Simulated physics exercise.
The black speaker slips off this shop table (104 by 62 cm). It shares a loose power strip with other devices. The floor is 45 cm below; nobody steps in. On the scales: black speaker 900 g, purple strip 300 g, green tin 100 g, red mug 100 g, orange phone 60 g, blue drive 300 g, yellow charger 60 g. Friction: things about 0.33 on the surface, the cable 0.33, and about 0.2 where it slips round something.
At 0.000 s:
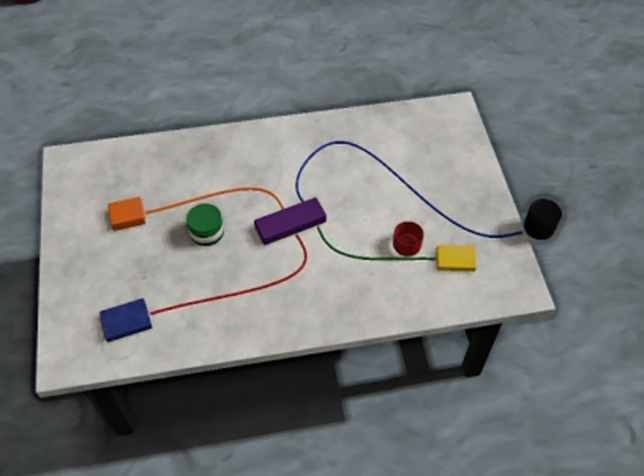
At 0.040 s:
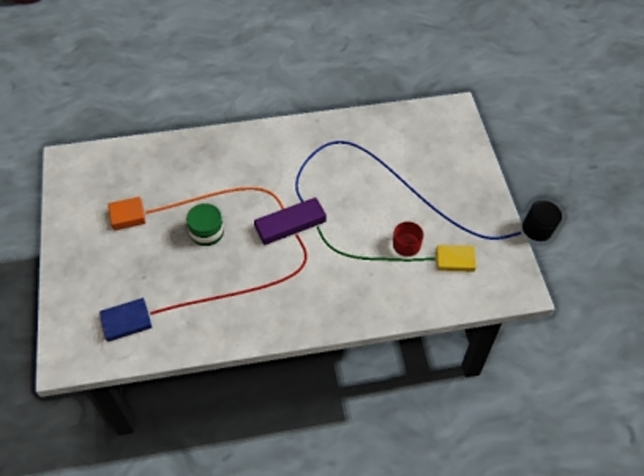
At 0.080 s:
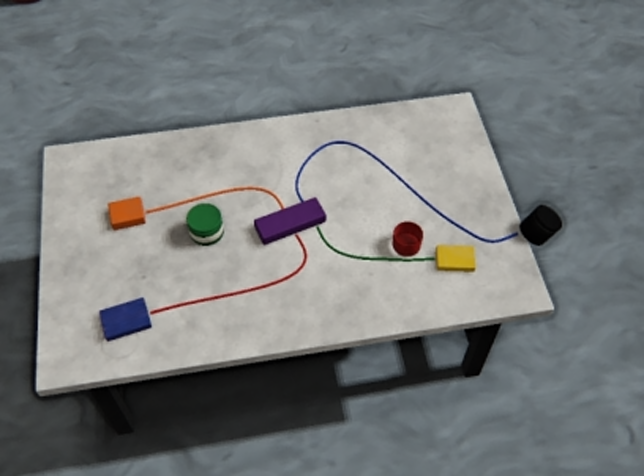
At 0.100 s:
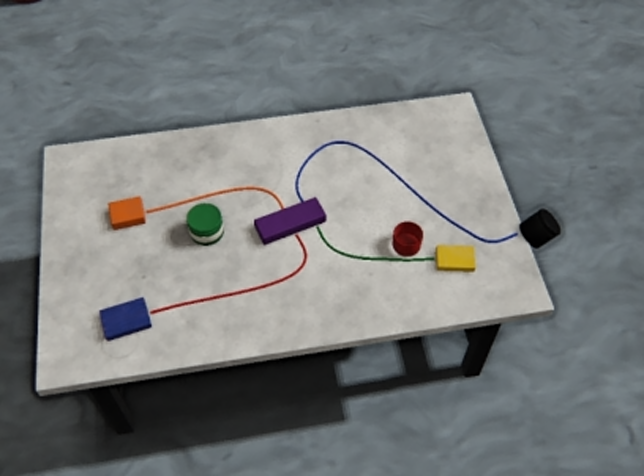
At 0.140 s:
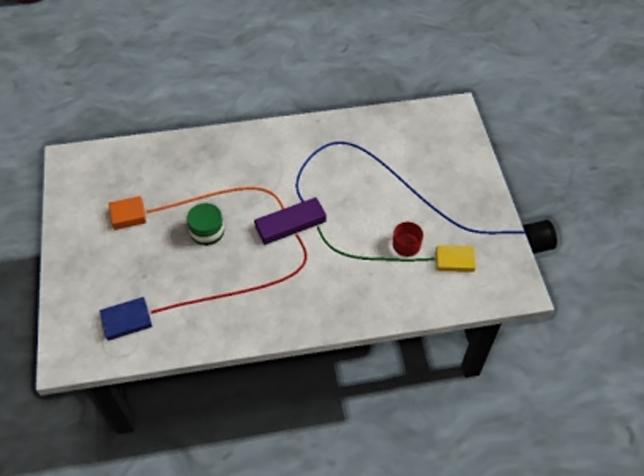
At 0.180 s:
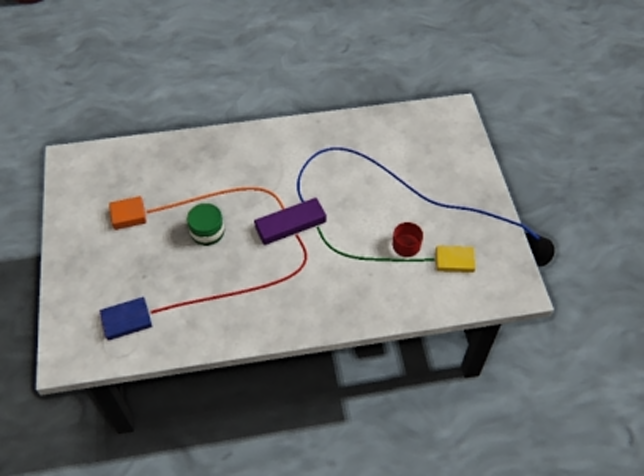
We see a table with small coloured blocks, a green tin and a red mug, cables running from a purple strip, as a black cylindrical object tilts over at the right edge and sinks slightly, its blue cable shifting.
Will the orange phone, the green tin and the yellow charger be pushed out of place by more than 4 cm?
In order: The orange phone gets shifted; the green tin gets shifted; the yellow charger stays put.
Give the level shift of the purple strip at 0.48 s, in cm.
Some 12 cm.
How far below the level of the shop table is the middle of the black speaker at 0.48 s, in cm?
Some 40 cm.
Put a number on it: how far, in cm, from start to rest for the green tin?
About 11 cm.
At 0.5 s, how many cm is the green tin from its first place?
Some 6 cm.
After 0.5 s, the strip's end of the blue cable at (368, 239); orange phone 26 cm off its start, green tin 6 cm off its start, purple strip 12 cm off its start.
After 0.8 s, the strip's end of the blue cable at (368, 245); orange phone 56 cm off its start, green tin 11 cm off its start, purple strip 12 cm off its start.
After 1.1 s, the strip's end of the blue cable at (368, 243); orange phone over the edge, green tin 11 cm off its start at (238, 247), purple strip 12 cm off its start at (346, 223).
After 1.4 s, the strip's end of the blue cable at (368, 243); orange phone over the edge, green tin 11 cm off its start, purple strip 12 cm off its start.
After 2.6 s, the strip's end of the blue cable at (368, 243); orange phone over the edge, green tin 11 cm off its start at (238, 247), yellow charger 0 cm off its start at (456, 257), purple strip 12 cm off its start at (346, 222).
